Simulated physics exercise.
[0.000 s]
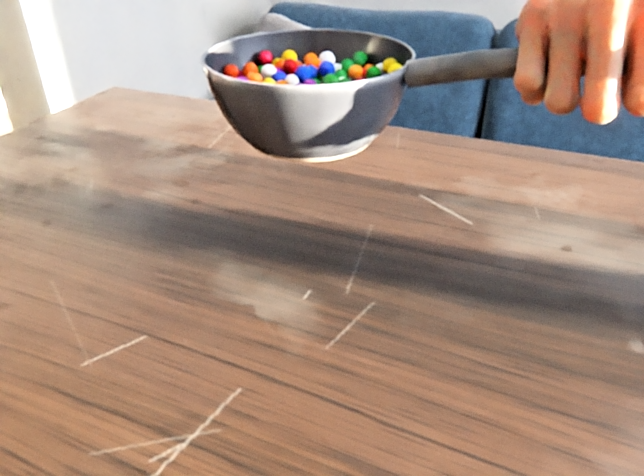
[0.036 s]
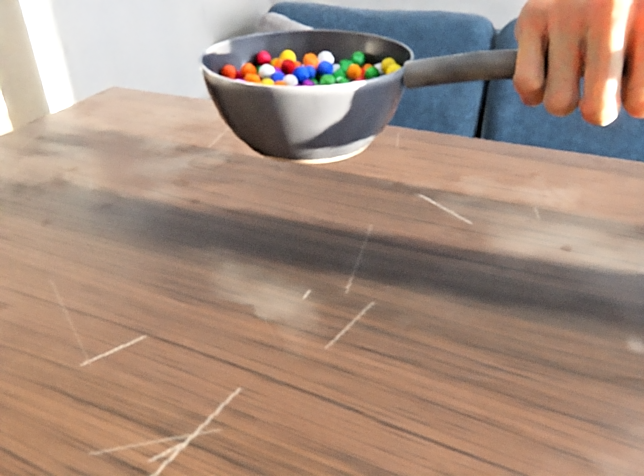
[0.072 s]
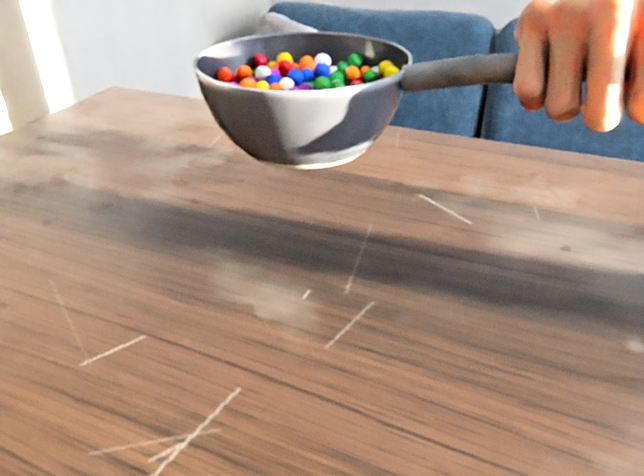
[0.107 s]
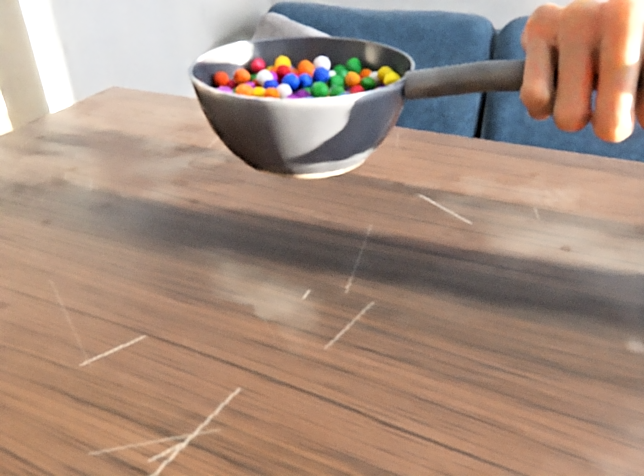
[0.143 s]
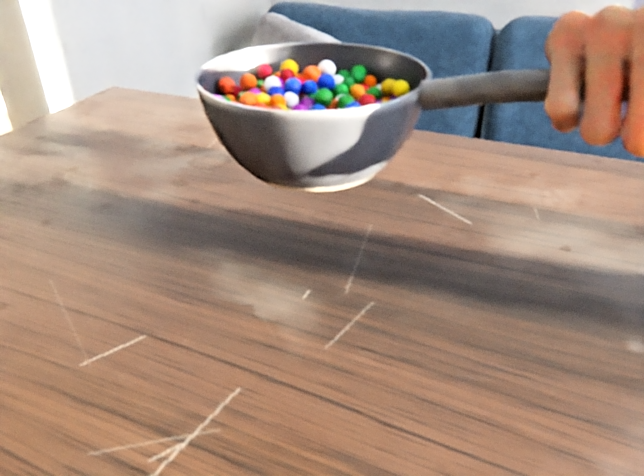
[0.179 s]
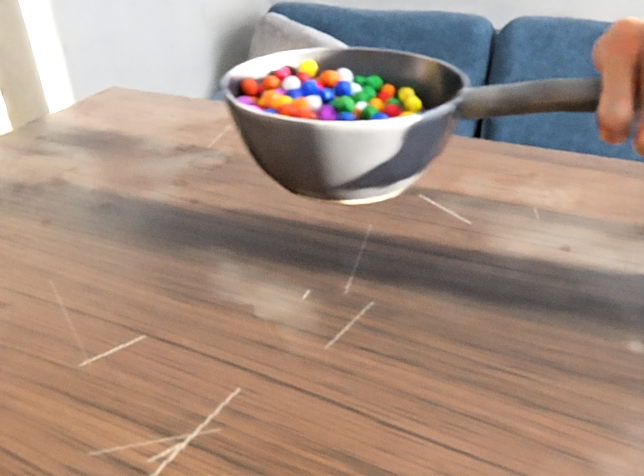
Above a scratched wooden table, a hand lowers a pan of colourful balls, then moves it right.
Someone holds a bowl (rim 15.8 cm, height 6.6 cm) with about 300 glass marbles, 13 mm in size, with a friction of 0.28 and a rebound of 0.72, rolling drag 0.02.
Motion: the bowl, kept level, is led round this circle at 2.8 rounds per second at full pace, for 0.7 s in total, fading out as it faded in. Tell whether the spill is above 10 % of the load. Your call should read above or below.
My call is above.
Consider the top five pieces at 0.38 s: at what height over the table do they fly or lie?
Roughly 25 cm.
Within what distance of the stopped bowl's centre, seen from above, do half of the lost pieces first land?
Roughly 36 cm.
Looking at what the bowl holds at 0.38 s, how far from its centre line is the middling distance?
5.0 cm, roughly.
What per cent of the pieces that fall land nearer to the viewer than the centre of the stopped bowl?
Share: Near 40 %.
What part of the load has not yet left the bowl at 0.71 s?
I'd put it at some 35 per cent.
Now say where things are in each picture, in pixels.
The first picture shows bowl at (310, 100); tilt 0 degrees; moved 0.0 cm; top of the load at (311, 60).
The second picture shows bowl at (308, 101); tilt 0 degrees; moved 0.3 cm; top of the load at (310, 61).
The third picture shows bowl at (304, 106); tilt 0 degrees; moved 1.3 cm; top of the load at (307, 64).
The fourth picture shows bowl at (304, 115); tilt 0 degrees; moved 2.7 cm; top of the load at (305, 68).
The fifth picture shows bowl at (314, 127); tilt 0 degrees; moved 4.8 cm; top of the load at (310, 74).
The sixth picture shows bowl at (344, 139); tilt 0 degrees; moved 7.0 cm; top of the load at (303, 79). Its speed is now 0.87 m/s.
After 0.38 s, bowl 80 %, in the air 20 %; middle of the pieces not yet landed near (423, 65).
After 0.56 s, fallen right of where it stops 5 %, fallen behind where it stops 5 %, bowl 50 %, in the air 40 %; middle of the pieces not yet landed near (293, 98).
After 0.71 s, fallen right of where it stops 5 %, fallen behind where it stops 15 %, fallen left of where it stops 20 %, bowl 35 %, in the air 25 %; middle of the pieces not yet landed near (408, 188).
After 0.86 s, fallen in front of where it stops 15 %, fallen right of where it stops 10 %, fallen behind where it stops 15 %, fallen left of where it stops 20 %, bowl 35 %; middle of the pieces not yet landed near (494, 140).
At rest (2.6 s), fallen in front of where it stops 15 %, fallen right of where it stops 15 %, fallen behind where it stops 20 %, fallen left of where it stops 20 %, bowl 35 %.
